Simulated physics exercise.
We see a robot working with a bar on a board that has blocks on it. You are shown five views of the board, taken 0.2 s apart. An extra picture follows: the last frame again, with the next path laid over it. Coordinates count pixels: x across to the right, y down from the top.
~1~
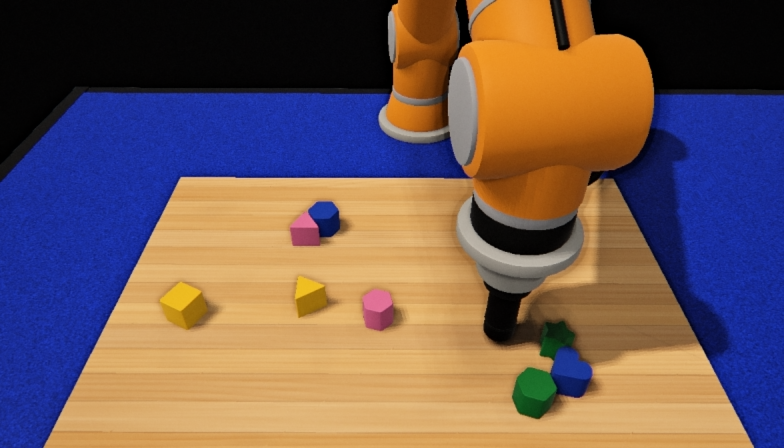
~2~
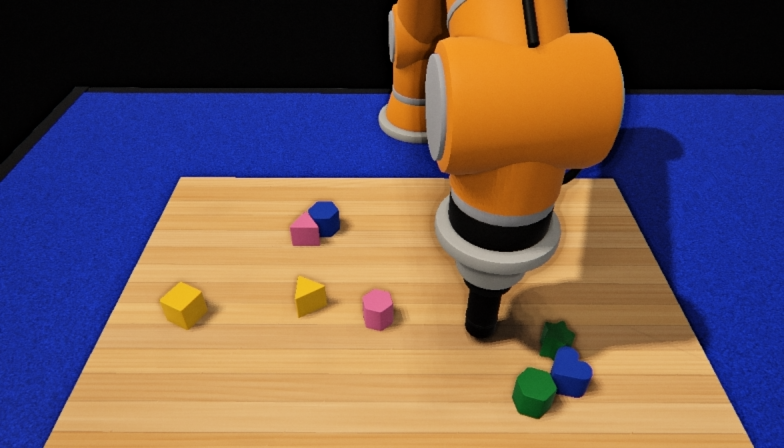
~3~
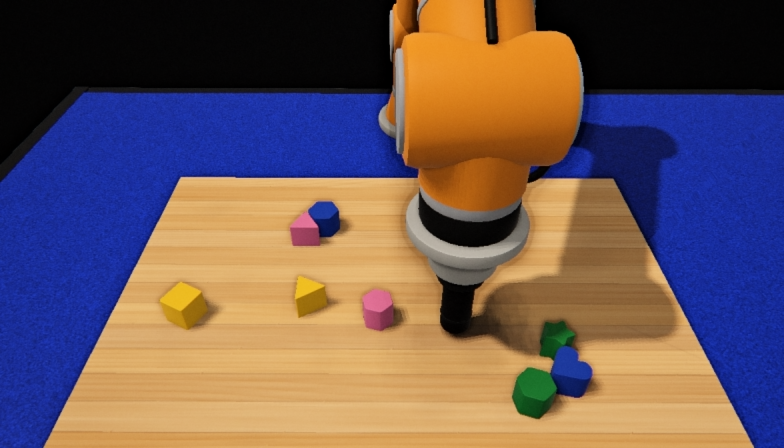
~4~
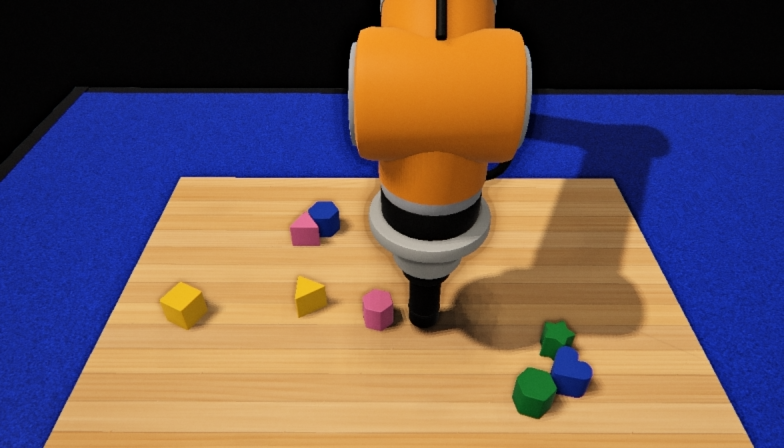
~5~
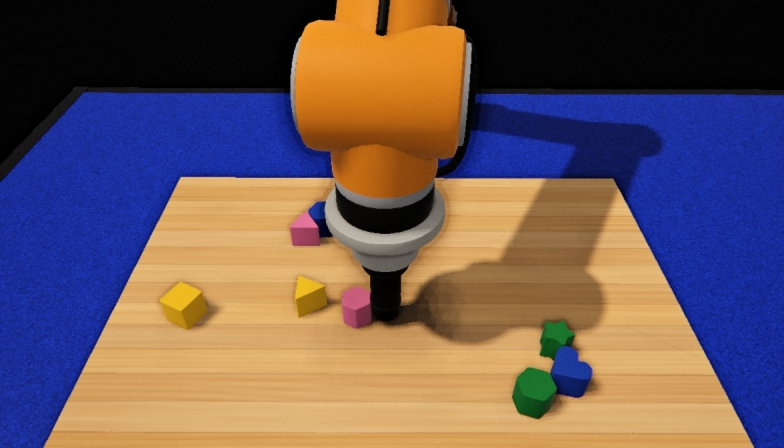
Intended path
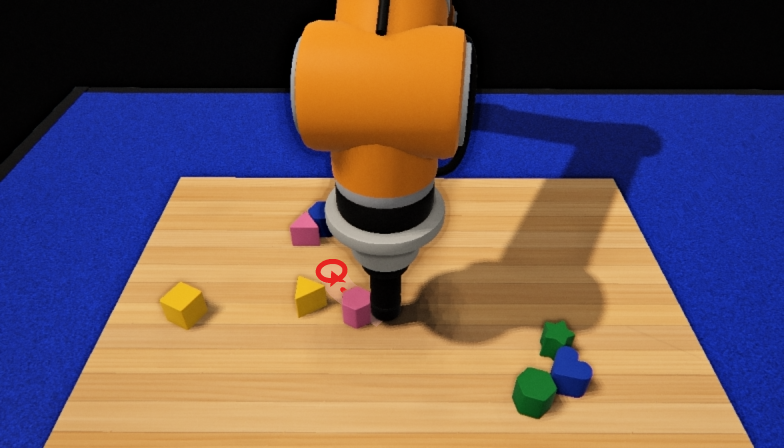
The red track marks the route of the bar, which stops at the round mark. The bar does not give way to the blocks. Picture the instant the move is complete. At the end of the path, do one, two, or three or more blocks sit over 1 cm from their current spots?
One block moves.
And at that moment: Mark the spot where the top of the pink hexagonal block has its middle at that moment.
Its top face will be centred at roughly (331, 294).
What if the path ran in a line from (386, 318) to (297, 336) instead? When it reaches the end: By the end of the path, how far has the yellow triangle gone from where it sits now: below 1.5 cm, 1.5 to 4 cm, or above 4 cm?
The answer here is from 1.5 to 4 cm.
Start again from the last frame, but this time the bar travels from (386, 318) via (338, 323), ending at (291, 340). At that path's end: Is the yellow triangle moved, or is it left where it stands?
The block in question is displaced by the end.
Drawn move, from (386, 318) by way of (363, 303) and (342, 289) to (332, 271).
The first path, step by step. Halfway along, bar at (351, 290); yellow triangle at (303, 286); pink hexagonal block at (331, 294), turned 40° anticlockwise.
At the end, bar at (331, 264); pink triangle still; yellow triangle at (303, 286); pink hexagonal block at (331, 294), turned 45° anticlockwise.
